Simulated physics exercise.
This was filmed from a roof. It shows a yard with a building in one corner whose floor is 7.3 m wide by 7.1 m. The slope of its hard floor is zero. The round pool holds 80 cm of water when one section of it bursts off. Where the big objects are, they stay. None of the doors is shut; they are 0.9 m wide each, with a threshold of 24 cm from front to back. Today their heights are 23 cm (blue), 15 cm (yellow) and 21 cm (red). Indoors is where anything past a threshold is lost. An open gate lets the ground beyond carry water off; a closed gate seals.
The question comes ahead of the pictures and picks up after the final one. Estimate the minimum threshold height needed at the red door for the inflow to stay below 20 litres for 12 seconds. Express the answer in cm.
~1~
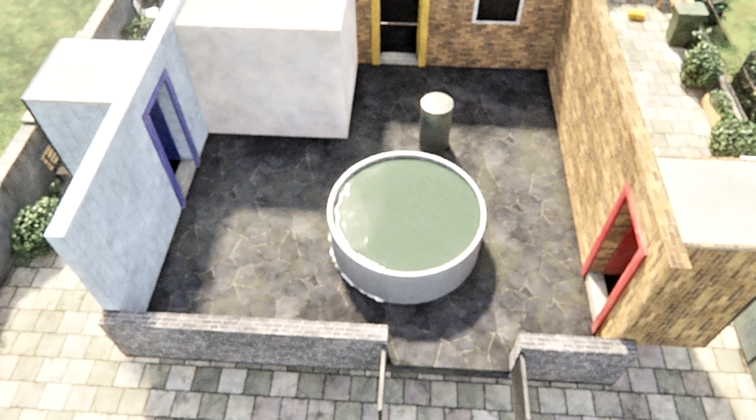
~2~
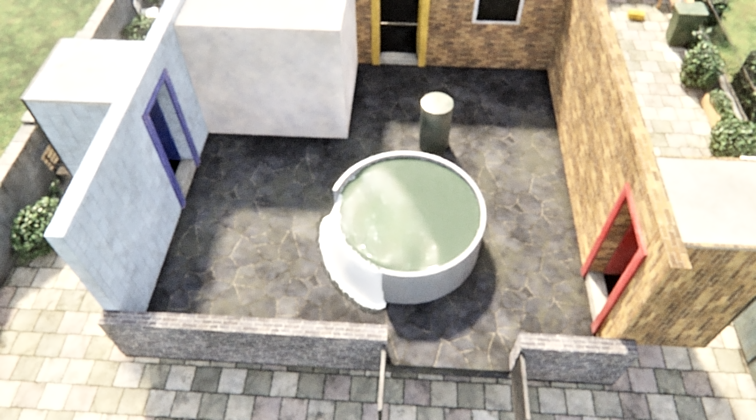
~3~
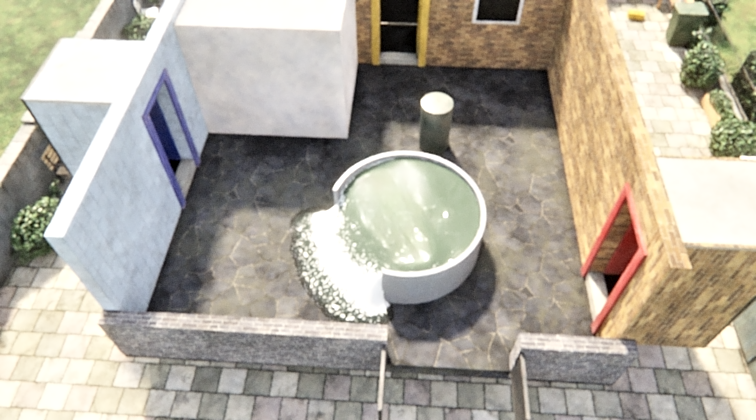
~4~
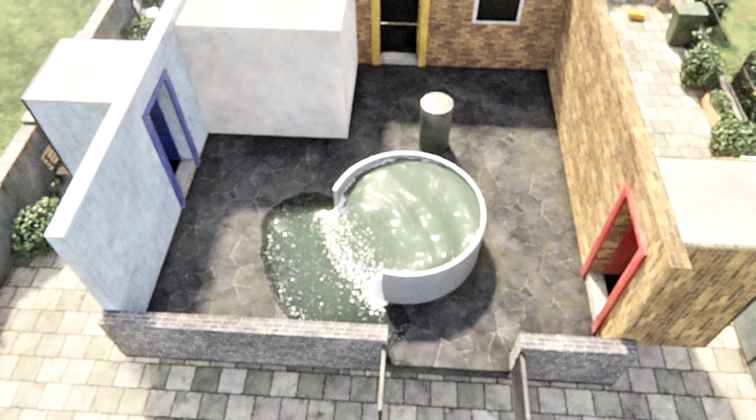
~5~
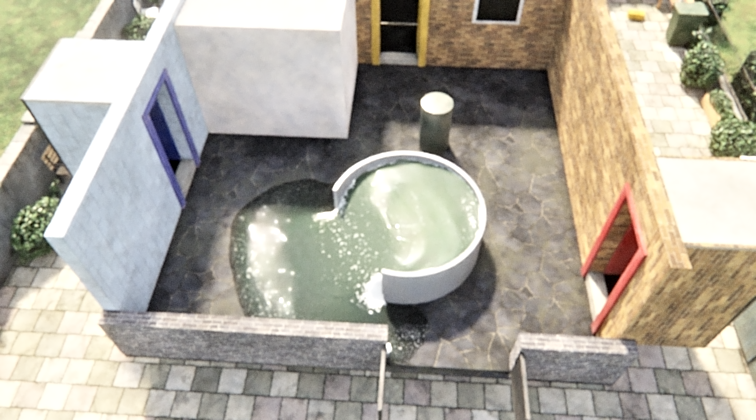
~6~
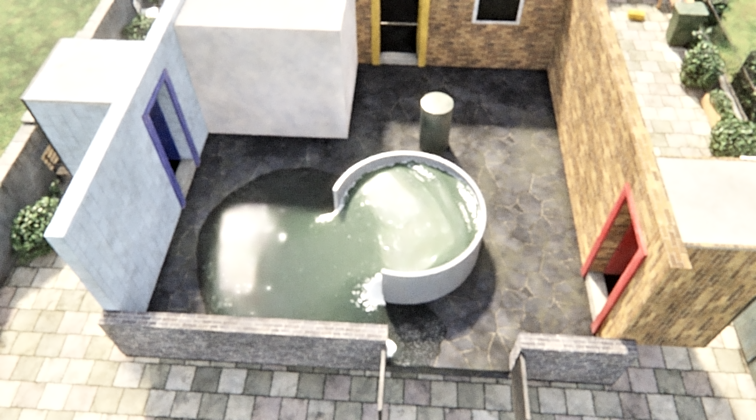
An estimate of the minimum is 8.5 cm.
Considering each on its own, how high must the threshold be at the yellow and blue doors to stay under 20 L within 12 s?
About 5.5 cm at yellow and 20 cm at blue.
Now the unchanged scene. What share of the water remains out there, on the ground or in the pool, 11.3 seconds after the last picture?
Close to 90 in a hundred.
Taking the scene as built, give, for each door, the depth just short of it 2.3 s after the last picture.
Lab note, cm: Blue 23; yellow 0; red 0.
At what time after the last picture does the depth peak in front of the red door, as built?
At roughly 6.5 s.
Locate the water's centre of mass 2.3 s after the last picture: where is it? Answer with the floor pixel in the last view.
Centre of the water: Approx. (286, 250) px.
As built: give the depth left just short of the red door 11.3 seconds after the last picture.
About 6.5 centimetres deep.
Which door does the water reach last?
The yellow door.
Then, 0.7 s after the last picture water covers 30 % of the floor, deepest (66 cm) near (139, 335); it has not reached the red door.
Then, 2.3 s after the last picture water covers 40 % of the floor, deepest (44 cm) near (208, 136); it has not reached the red door.
Then, 11.3 s after the last picture water covers 100 % of the floor, deepest (11 cm) near (324, 226); 6 cm at the red door, 0 litres in over its 21 cm threshold.
At the red door as built, the water peaked near 14 cm, 6.7 s after the last picture.
With a threshold of 7.5 cm, 31 litres would have come in within the 12 s; with 10 cm, 9 litres. So under 20 litres takes about 8.5 cm.
